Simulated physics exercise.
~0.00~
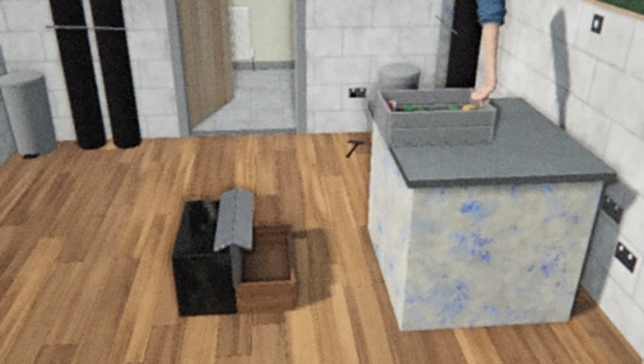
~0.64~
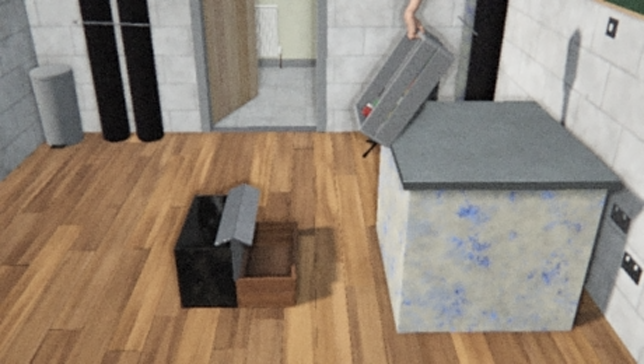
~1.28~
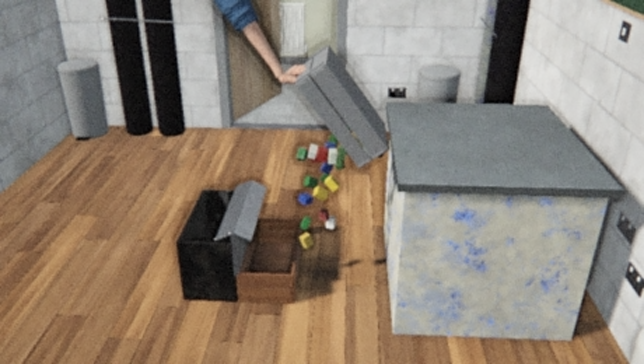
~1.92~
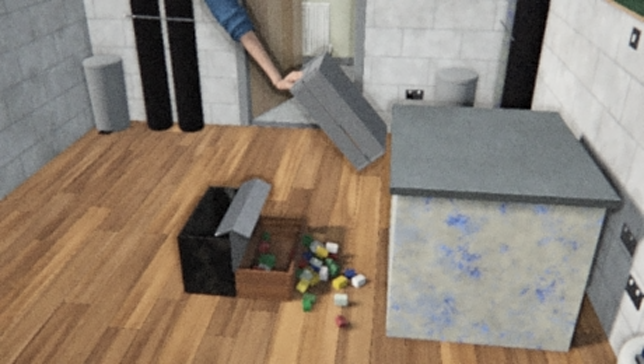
A hand tips toy bricks from a grey box; some enter the wooden tote, most hit the floor.
